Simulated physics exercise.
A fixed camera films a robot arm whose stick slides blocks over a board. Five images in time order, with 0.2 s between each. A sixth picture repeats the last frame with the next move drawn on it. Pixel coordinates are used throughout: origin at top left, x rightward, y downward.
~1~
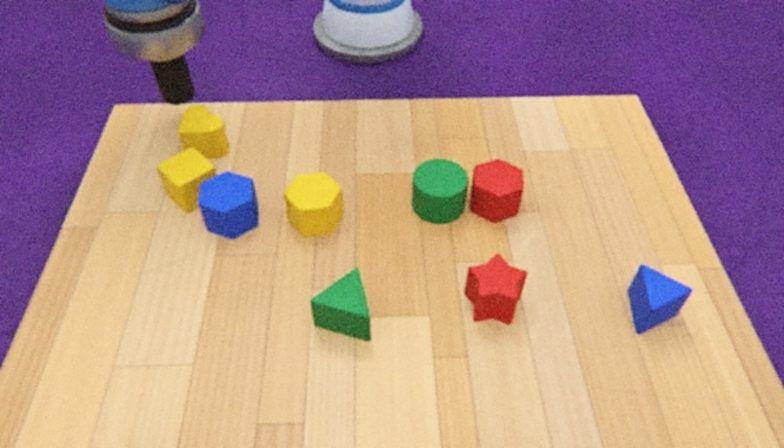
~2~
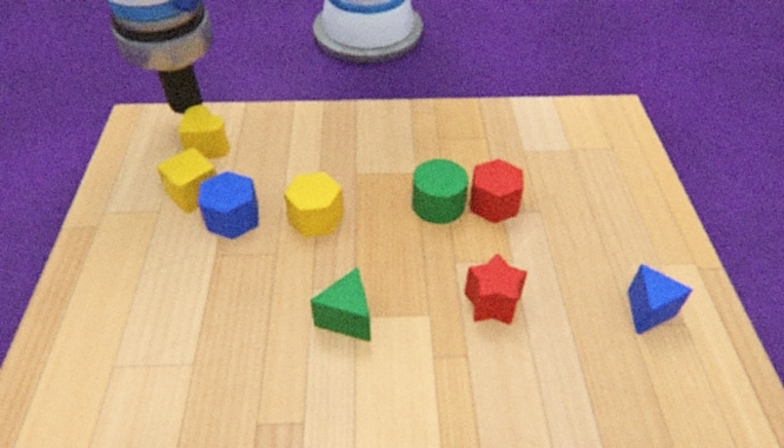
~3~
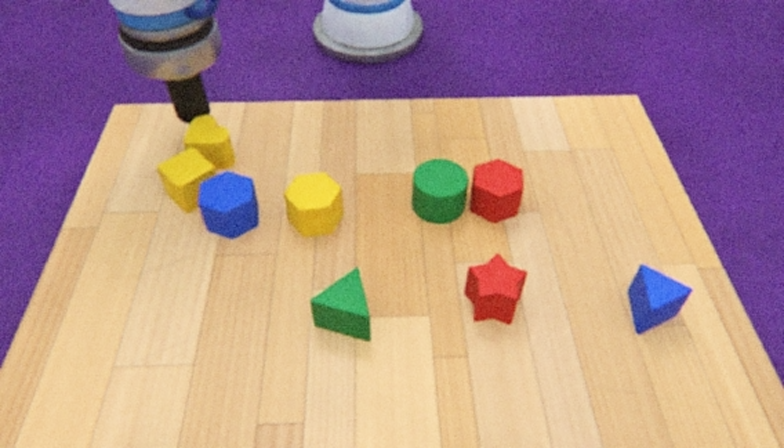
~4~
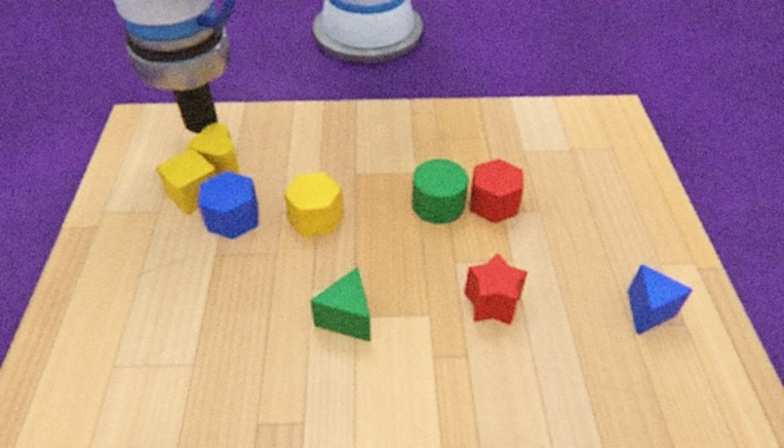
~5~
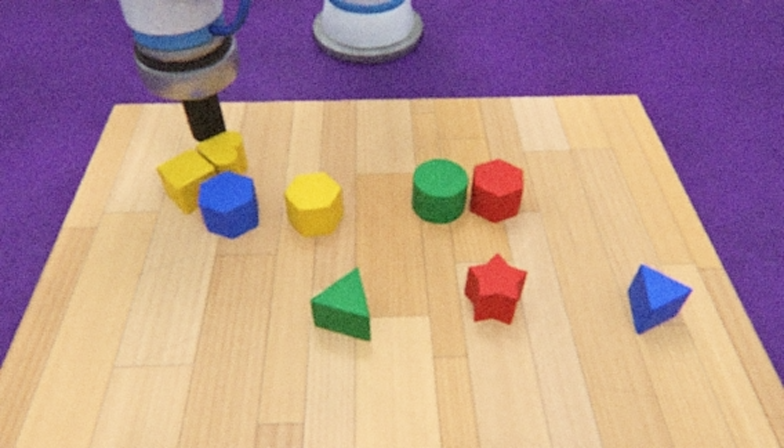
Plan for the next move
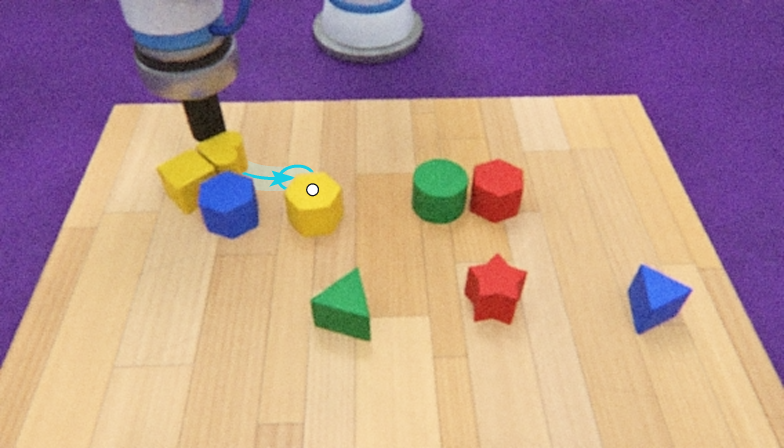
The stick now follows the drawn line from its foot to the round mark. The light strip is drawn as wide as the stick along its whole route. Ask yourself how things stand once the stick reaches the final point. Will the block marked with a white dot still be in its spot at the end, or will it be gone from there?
If the stick follows that path, the block marked with a white dot stays in its place.
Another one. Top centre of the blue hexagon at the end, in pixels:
The centre of its top face lies at (231, 213).
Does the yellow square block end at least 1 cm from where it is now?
That would be a no.
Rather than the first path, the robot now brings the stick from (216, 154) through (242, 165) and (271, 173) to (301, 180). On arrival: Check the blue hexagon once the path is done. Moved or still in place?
By then it is displaced.
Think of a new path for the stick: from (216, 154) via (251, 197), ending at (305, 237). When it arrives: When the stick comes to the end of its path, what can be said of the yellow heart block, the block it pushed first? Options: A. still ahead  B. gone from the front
Choice A: Still ahead.
Drawn move, from (216, 154) by way of (235, 170) and (263, 178) to (296, 178); the dot is on the yellow hexagon.
What follows on the original path. Halfway along, stick at (245, 155); yellow heart block at (252, 171), turned 20° clockwise; blue hexagon at (230, 210), turned 30° clockwise.
At the end, stick at (293, 157); yellow square block still; yellow heart block at (268, 177), turned 50° clockwise; blue hexagon at (231, 213), turned 40° clockwise; yellow hexagon still.
